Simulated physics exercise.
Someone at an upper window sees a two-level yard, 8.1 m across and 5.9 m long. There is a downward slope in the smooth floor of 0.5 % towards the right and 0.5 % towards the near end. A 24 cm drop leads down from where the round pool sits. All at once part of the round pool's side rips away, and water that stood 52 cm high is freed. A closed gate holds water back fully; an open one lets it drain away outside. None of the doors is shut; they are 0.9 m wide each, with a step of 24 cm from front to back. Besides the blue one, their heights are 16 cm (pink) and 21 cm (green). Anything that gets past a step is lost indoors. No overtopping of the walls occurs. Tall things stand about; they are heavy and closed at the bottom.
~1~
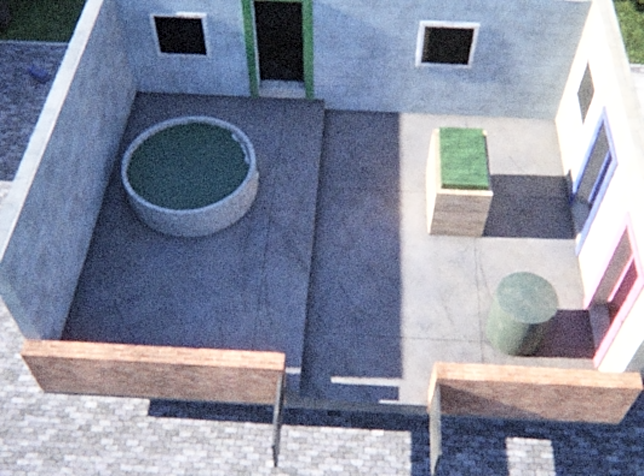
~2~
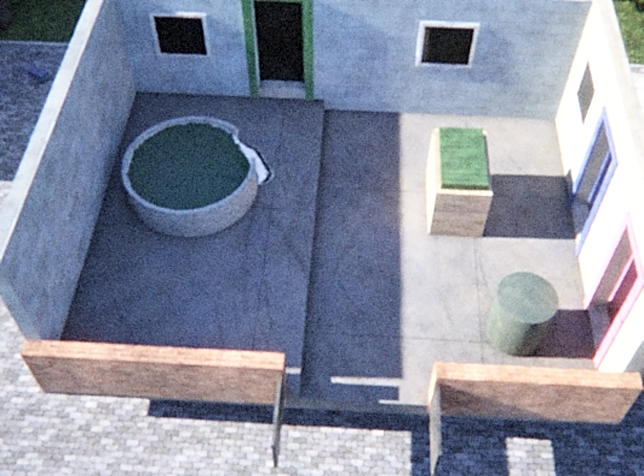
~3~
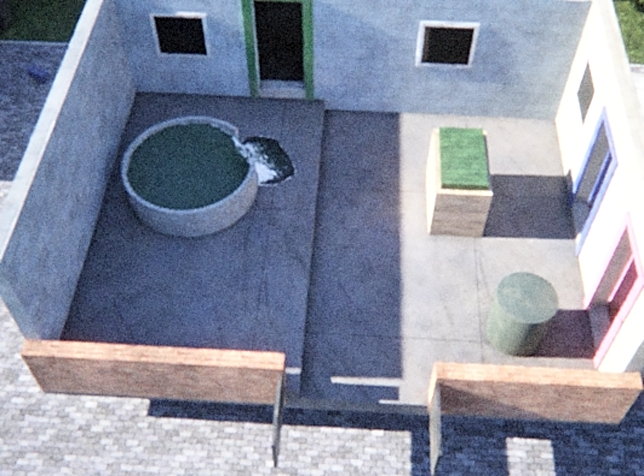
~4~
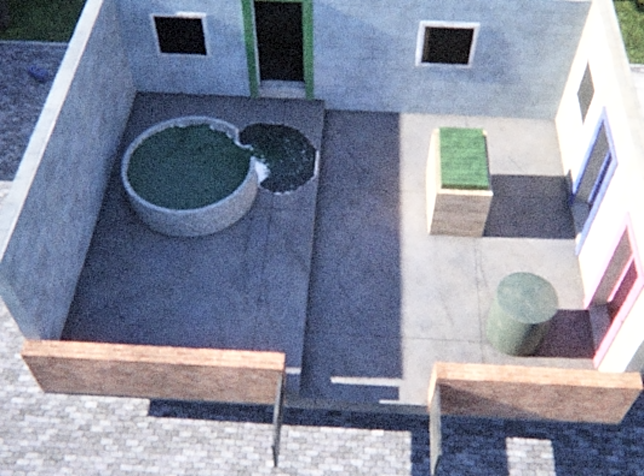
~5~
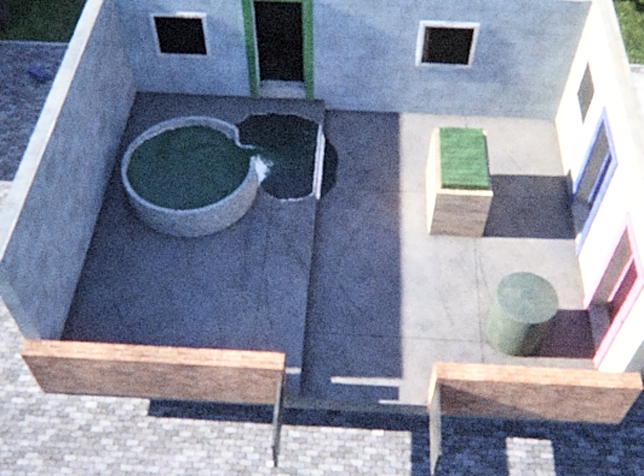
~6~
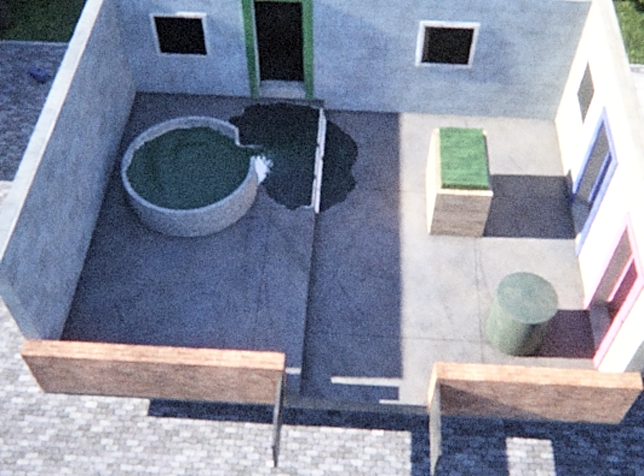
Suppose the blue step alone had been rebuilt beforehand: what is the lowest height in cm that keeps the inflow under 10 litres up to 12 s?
5 cm.
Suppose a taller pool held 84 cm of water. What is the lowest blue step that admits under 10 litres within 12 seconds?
The step needs to be some 9.5 cm.
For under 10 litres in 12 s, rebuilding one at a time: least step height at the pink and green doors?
About 7.0 cm at pink and about 12.5 cm at green.
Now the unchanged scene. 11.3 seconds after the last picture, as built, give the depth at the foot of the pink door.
Roughly 9.0 cm deep.
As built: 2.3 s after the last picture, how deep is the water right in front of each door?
Pink 0, green 11, blue 0 cm.
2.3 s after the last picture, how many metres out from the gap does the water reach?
Around 5.8 m out.
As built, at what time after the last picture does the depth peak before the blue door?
Crest at t of about 5.5 s.
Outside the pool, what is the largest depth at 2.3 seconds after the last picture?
Max depth: Near 24 cm.
Then, 0.7 s after the last picture water covers 20 % of the floor, deepest (28 cm) near (256, 164); it has not reached the blue door.
Then, 2.3 s after the last picture water covers 30 % of the floor, deepest (24 cm) near (549, 130); it has not reached the blue door.
Then, 11.3 s after the last picture water covers 70 % of the floor, deepest (12 cm) near (593, 400); 5 cm at the blue door, 0 litres in over its 17 cm step.
At the blue door as built, the water peaked near 8 cm, 5.7 s after the last picture.
Run again over the same 12 s with other heights there, 17 litres in over 4.5 cm, 3 litres over 6.5 cm. The limit of 10 litres is kept from about 5 cm up.
